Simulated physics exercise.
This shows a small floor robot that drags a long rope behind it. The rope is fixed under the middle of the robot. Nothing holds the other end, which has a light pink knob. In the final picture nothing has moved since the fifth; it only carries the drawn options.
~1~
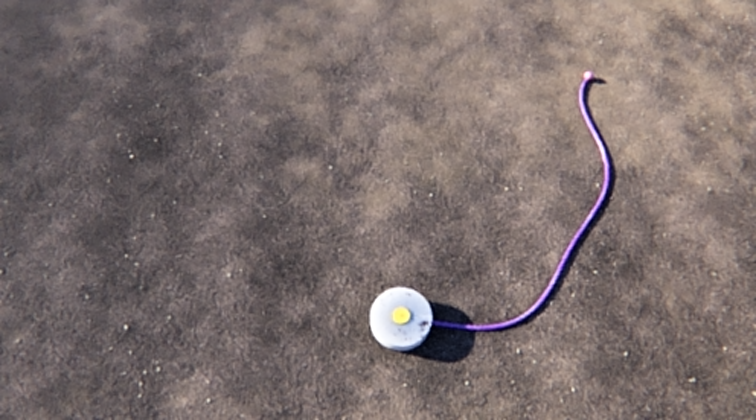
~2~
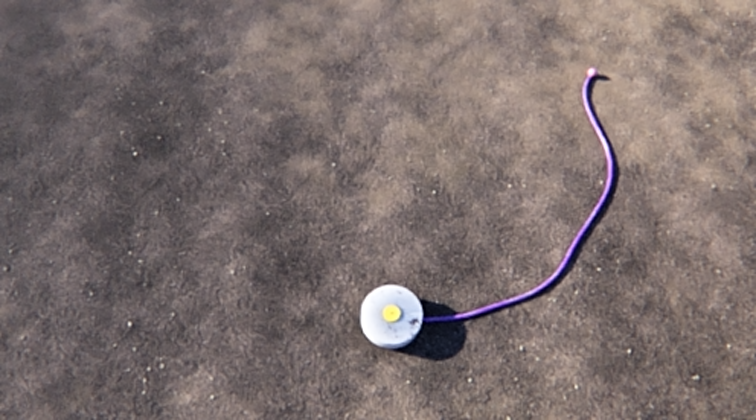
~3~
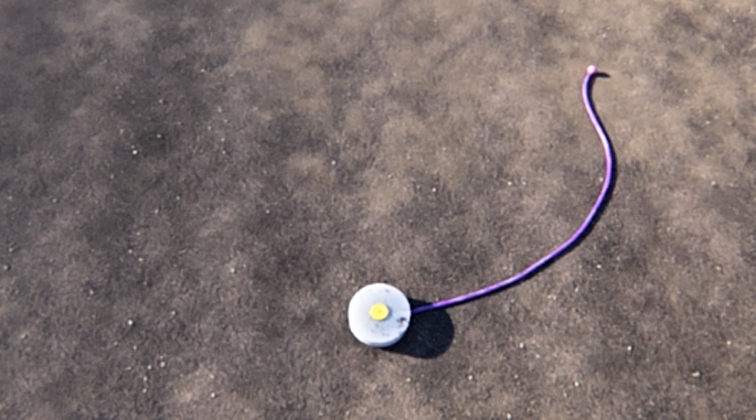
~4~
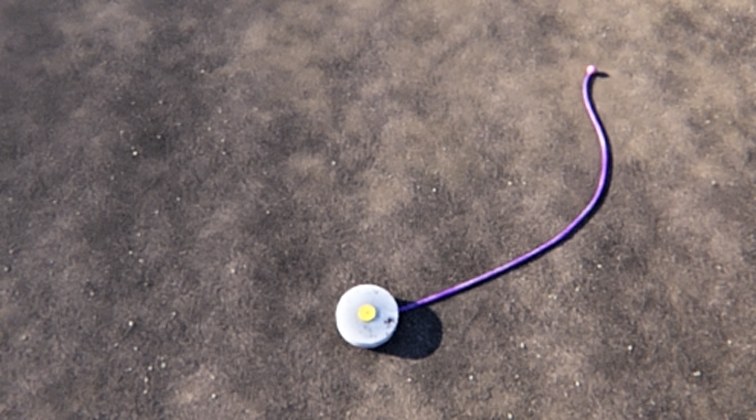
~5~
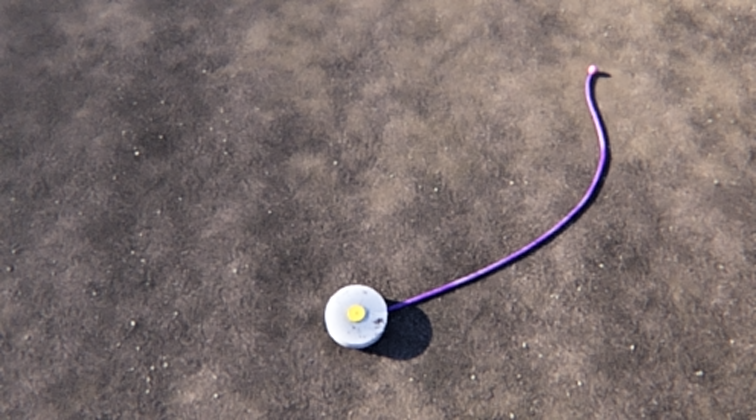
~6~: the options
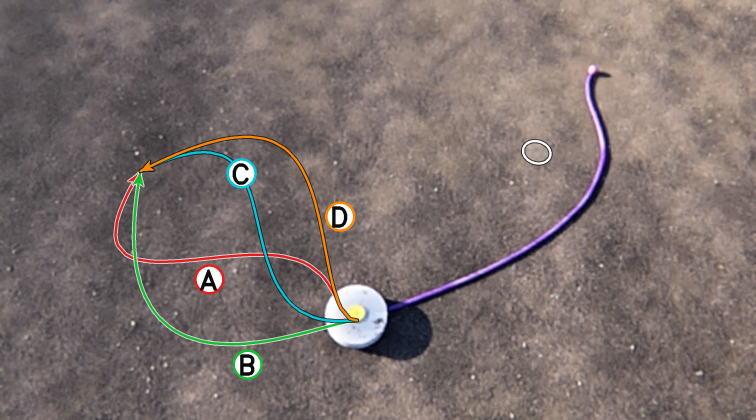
A patch of rough, mottled brown-grey ground is seen from above in low light that casts short shadows to the right. A small round white robot with a yellow centre sits below the middle, with a long purple rope curving from its right side up to a light pink knob at upper right. The robot slides slowly left, drawing the nearer rope straighter, while the far end barely shifts.
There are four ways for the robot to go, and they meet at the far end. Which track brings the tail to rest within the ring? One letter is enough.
A is the one.
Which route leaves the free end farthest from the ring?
That is D.
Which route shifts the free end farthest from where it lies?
That is B.
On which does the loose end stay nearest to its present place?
That is D.
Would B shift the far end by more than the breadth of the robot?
Yes.
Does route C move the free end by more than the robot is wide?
Yes.
On the copy, A from (357, 321) via (207, 259) to (139, 173); B from (357, 321) via (169, 327) to (140, 173); C from (357, 321) via (255, 210) to (141, 171); D from (357, 321) via (299, 164) to (141, 171); the ring at (537, 152).
On A. First, robot (250, 251), middle of the rope (477, 210), free end (592, 89).
Then, robot (116, 245), middle of the rope (353, 216), free end (545, 146).
Finally, robot (137, 166), middle of the rope (342, 216), free end (537, 149); the free end is on the ring.
By contrast, B leaves the free end at (535, 168); C leaves the free end at (559, 137); D leaves the free end at (554, 117).
